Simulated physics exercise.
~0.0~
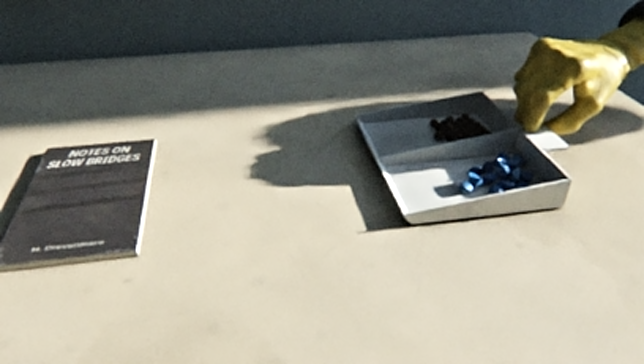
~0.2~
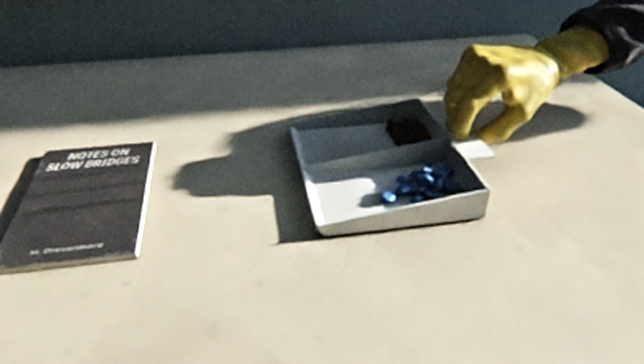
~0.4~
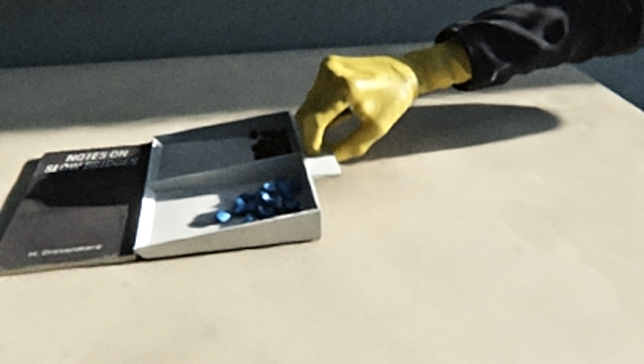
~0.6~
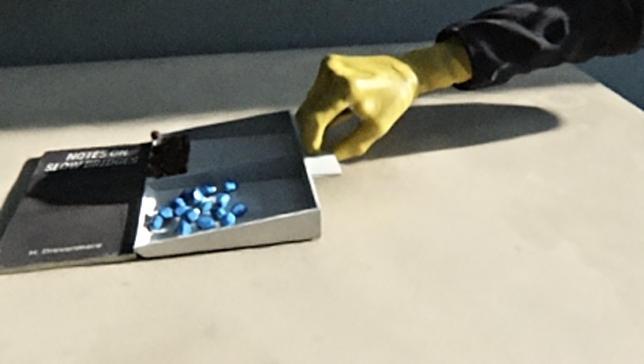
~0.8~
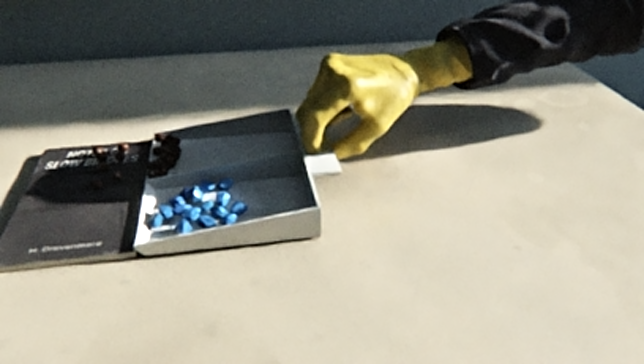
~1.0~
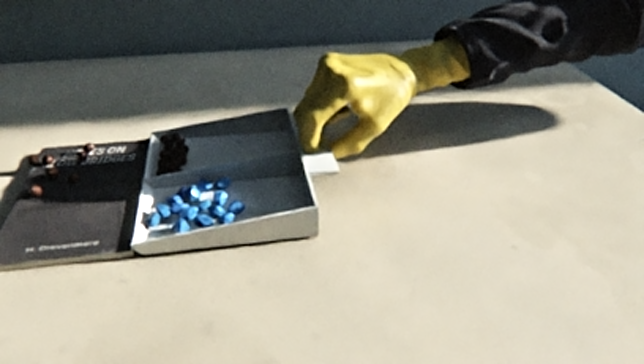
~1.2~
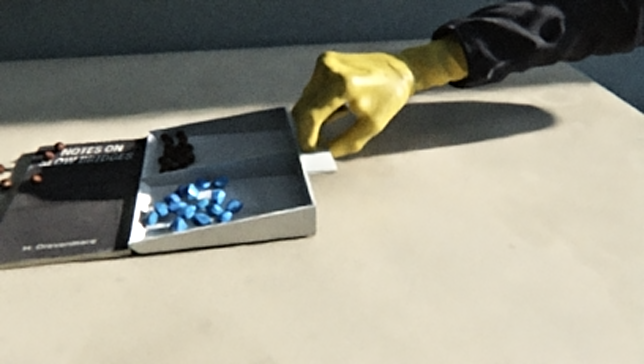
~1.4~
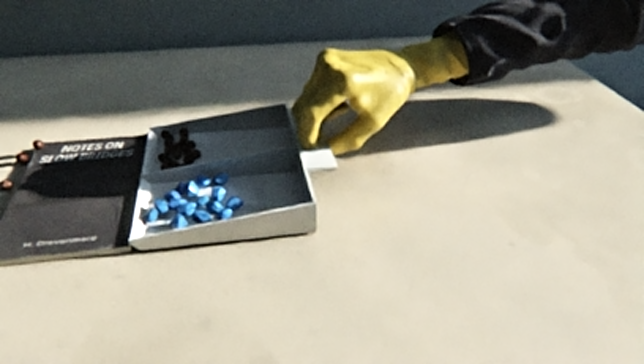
The clip opens on a pale table where a yellow hand in a dark sleeve holds a two-part tray by its tab, with a thin dark book lying to the left. Shiny blue pieces sit in the nearer section and small dark brown ones in the farther. The hand slides the tray left until it stops against the book. Both lots shift towards the low front rim, and some brown pieces spill over it, scattering across the cover towards its far left side. At the end, the blue pieces and most of the brown remain inside, the hand still at the tab.
